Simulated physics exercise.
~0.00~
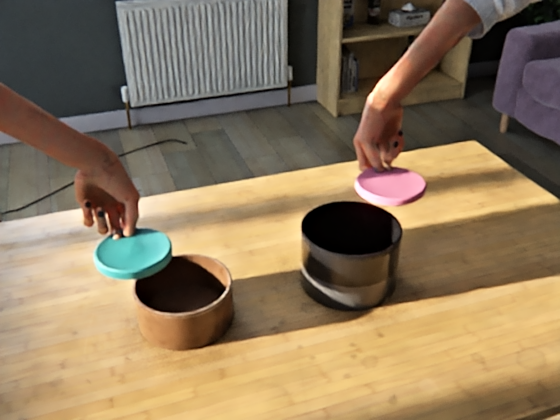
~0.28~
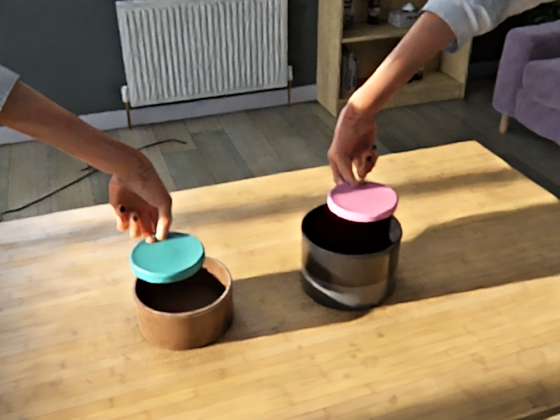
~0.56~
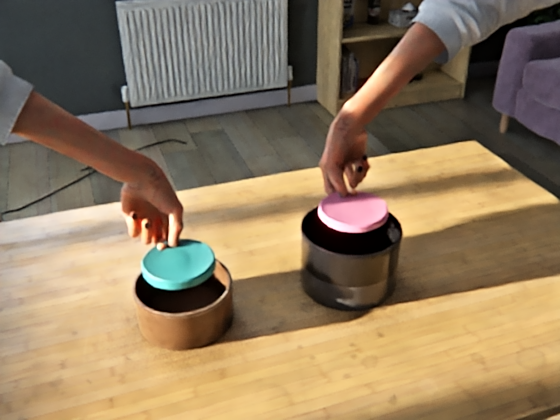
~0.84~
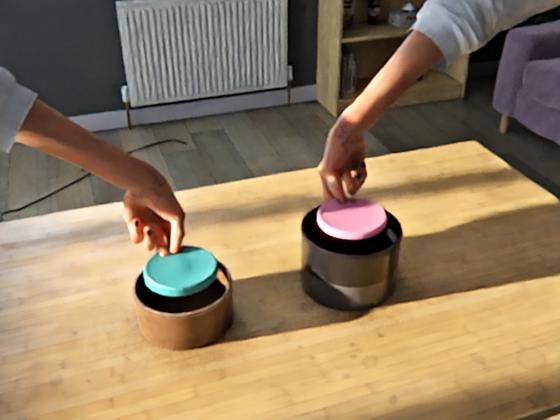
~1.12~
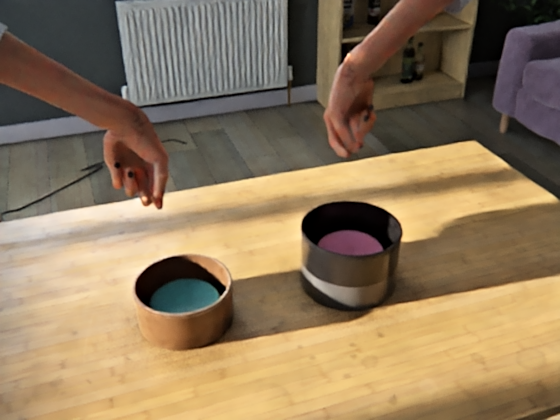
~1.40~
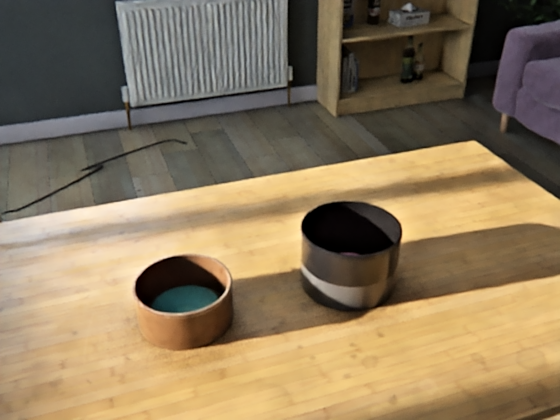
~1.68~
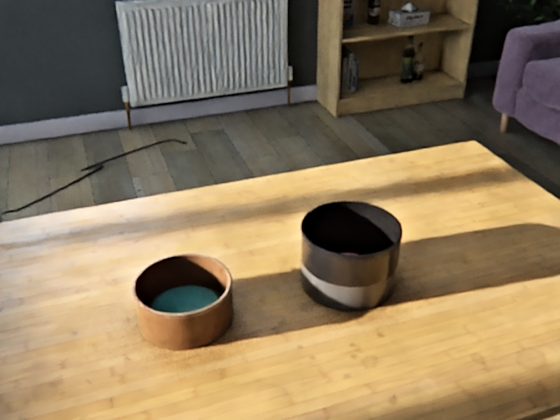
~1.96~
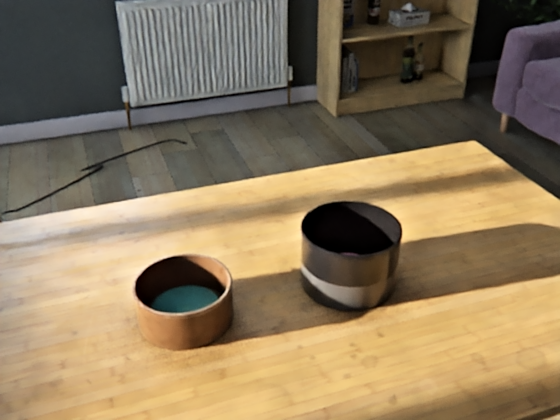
At the start, two hands hold round lids near open containers on a wooden table, a turquoise one over a small brown bowl at left and a pink one beside a taller dark jar at right. The pink lid moves left over the jar while the turquoise one shifts right above the bowl. Both are lowered to the openings, then the hands let go and draw back as the lids drop inside. The hands leave the view. At the end, the turquoise disc rests down inside the bowl, and the pink one is out of sight after dropping into the jar.
